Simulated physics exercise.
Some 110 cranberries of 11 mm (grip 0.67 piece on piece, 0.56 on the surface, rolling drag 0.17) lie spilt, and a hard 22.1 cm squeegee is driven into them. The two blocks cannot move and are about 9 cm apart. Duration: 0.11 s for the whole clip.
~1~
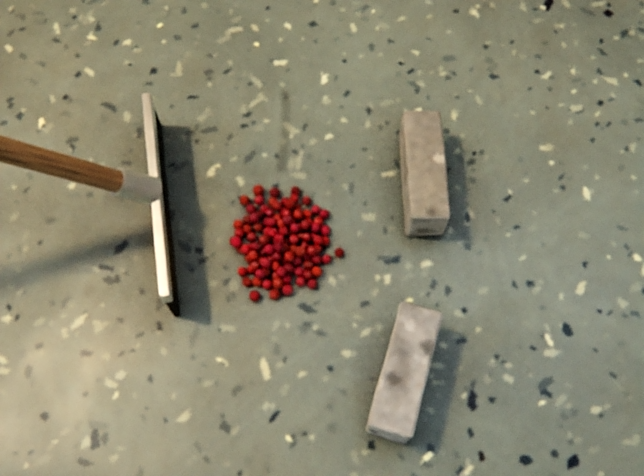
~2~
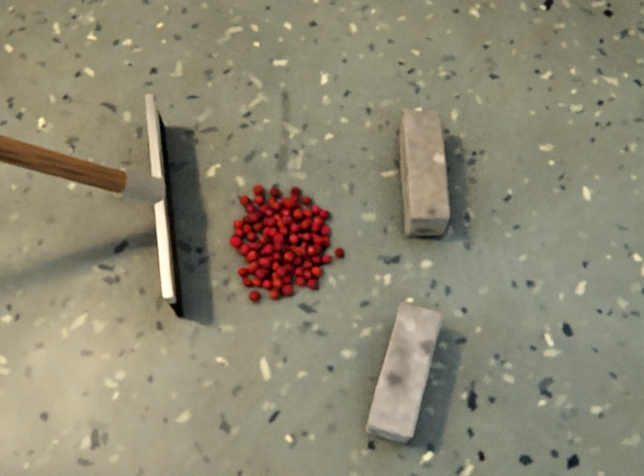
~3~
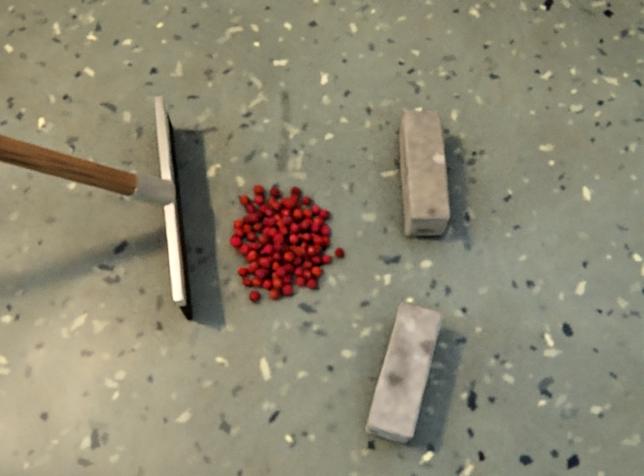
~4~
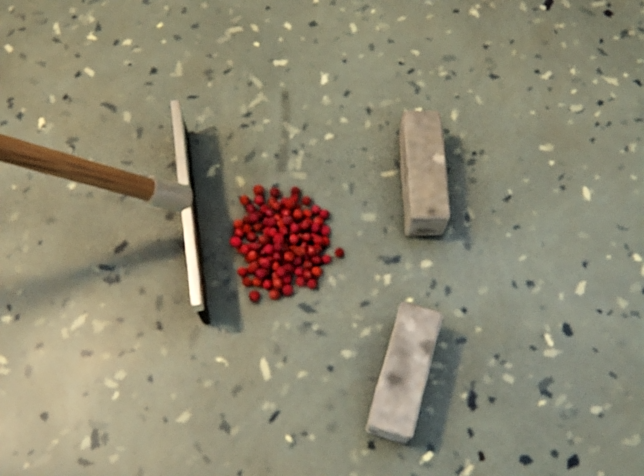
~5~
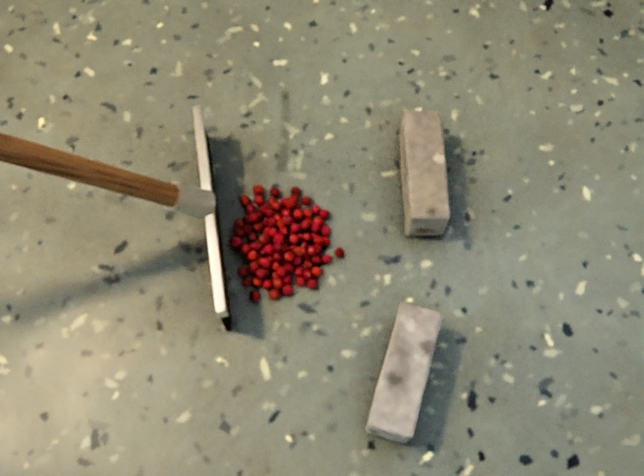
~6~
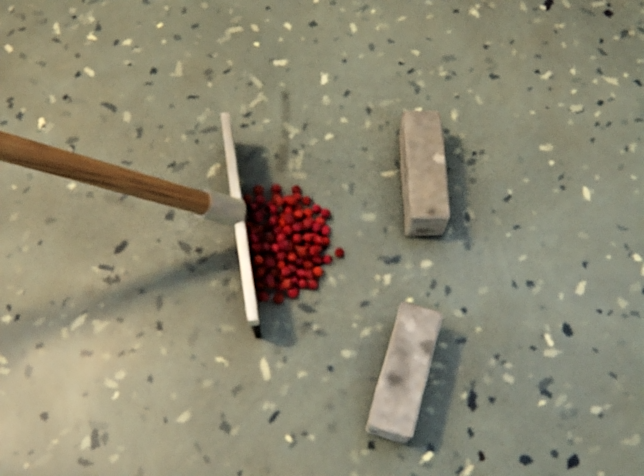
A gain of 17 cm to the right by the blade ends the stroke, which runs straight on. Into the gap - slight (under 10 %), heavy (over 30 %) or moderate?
Heavy.
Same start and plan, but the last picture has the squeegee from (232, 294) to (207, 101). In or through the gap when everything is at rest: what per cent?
Gap share: 30 in a hundred.
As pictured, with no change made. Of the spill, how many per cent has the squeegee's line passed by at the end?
Roughly 0 per cent.
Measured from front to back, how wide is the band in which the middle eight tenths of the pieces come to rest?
20 cm.
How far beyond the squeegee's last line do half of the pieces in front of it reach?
I'd say close to 9 cm ahead of the line.
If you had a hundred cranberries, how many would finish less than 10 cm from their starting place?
I'd put it near 10 per cent.
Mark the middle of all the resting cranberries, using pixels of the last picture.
Near (398, 243).
Then, 0.11 s after the last picture, squeegee 17 cm from its start, spill 19 cm wide; in or through the gap 15 %, held up before the blocks 85 %.
Then, 0.22 s after the last picture, squeegee 17 cm from its start, spill 24 cm wide; in or through the gap 40 %, round the far block 5 %, held up before the blocks 55 %.
Then, 0.32 s after the last picture, squeegee 17 cm from its start, spill 25 cm wide; in or through the gap 40 %, round the far block 10 %, held up before the blocks 50 %.
In the end, in or through the gap 40 %, round the near block 0 %, round the far block 10 %, held up before the blocks 50 %.
